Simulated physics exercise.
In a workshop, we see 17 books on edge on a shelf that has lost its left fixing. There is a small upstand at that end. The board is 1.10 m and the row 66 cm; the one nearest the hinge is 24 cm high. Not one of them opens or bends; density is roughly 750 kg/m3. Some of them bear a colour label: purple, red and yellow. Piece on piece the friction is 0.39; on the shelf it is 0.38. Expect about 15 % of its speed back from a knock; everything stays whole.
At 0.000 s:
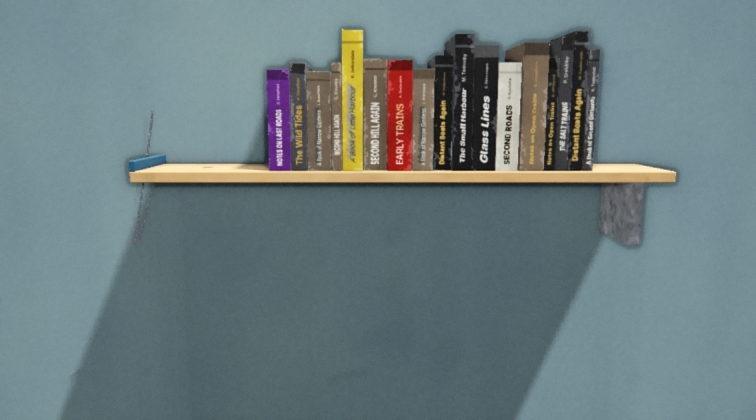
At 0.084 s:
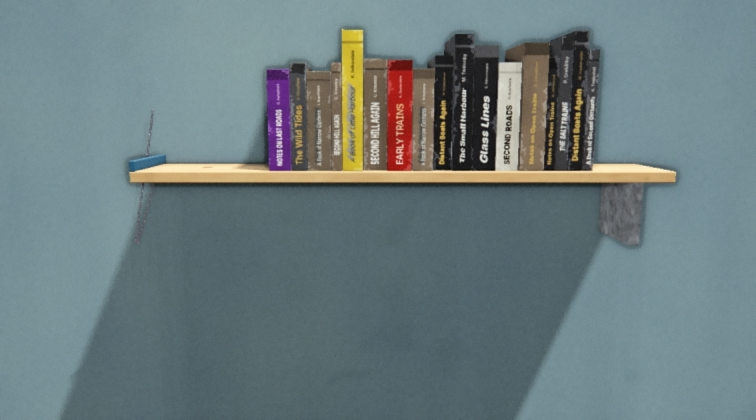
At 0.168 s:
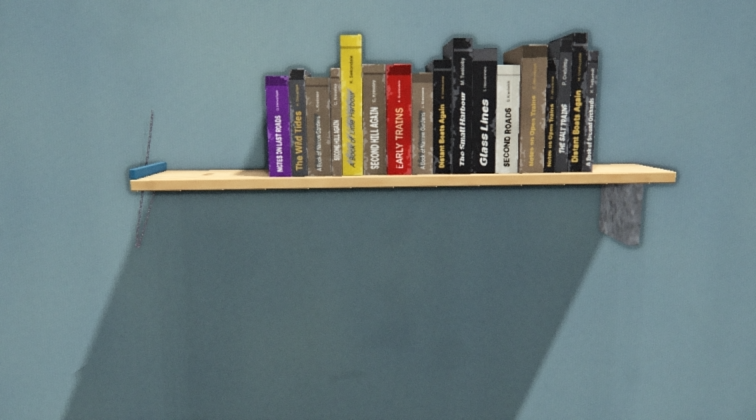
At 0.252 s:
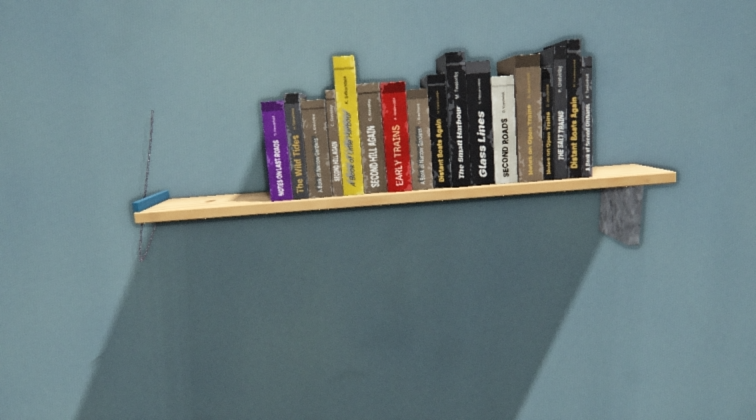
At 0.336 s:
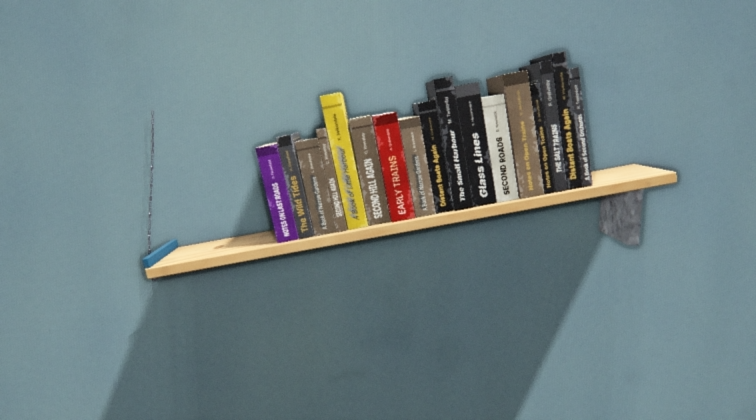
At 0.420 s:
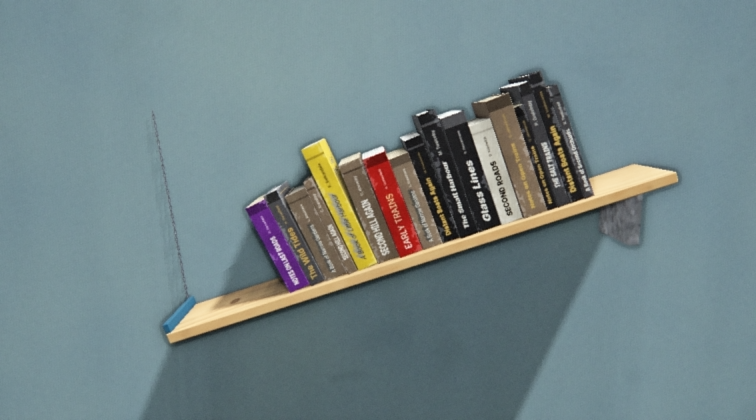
A pale wooden shelf crowded with upright books, seen straight on against a blue-grey wall, rests level at first, then its left end starts to sink. A purple book stands at the left of the row, with yellow and red ones further along among browns, blacks and a white. The slope steepens about the right end, and several books lean leftward while the view stays still.
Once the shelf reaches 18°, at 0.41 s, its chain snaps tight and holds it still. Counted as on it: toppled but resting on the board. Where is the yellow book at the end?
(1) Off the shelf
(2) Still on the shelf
Still on the shelf (2).
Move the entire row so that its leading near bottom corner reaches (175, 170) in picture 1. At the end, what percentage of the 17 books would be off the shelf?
Share at the end: 10 per cent.
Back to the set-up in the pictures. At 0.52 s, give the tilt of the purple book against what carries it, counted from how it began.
My estimate is close to 30°.
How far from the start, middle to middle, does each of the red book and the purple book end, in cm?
Red ends up some 40 cm away; purple ends up some 130 cm away.
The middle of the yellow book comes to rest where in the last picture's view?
I'd put it somewhere near (207, 262).
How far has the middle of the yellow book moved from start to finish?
Start and end lie near 50 cm apart.
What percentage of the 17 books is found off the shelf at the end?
That comes to around 5 percent.
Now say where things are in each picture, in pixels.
In the first frame (each place is the centre of the face we see best; leans and shifts are taken against what carries them), shelf's free end (145, 177) slope 0°; yellow book (353, 102); red book (400, 116); purple book (279, 121); all in place.
The second frame shows shelf's free end (145, 177) slope 0°; yellow book (353, 102).
The third frame shows shelf's free end (145, 186) slope 1°; yellow book (352, 107).
The fourth frame shows shelf's free end (149, 217) slope 4°; yellow book (348, 127).
The fifth frame shows shelf's free end (160, 272) slope 10°; yellow book (344, 163).
The sixth frame shows shelf's free end (181, 335) slope 18°; yellow book (339, 208) tilted 7°; purple book (277, 247) tilted 8°; red book (393, 205) tilted 3°; steepest lean 9°, the book at (294, 239); 12 have shifted.
By 0.52 s, none of the 17 books off the shelf, 17 disturbed; yellow book tilted 29°; purple book tilted 30°.
By 0.68 s, none of the 17 books off the shelf, 17 disturbed; yellow book tilted 45°; purple book on its side.
By 1.00 s, none of the 17 books off the shelf, 17 disturbed; yellow book tilted 52°; purple book upside down.
When it is over (1.5 s), 1 of the 17 books off the shelf; yellow book tilted 50°; purple book on its side; red book tilted 50°. In pixels of the last frame, middles, yellow book near (207, 262).
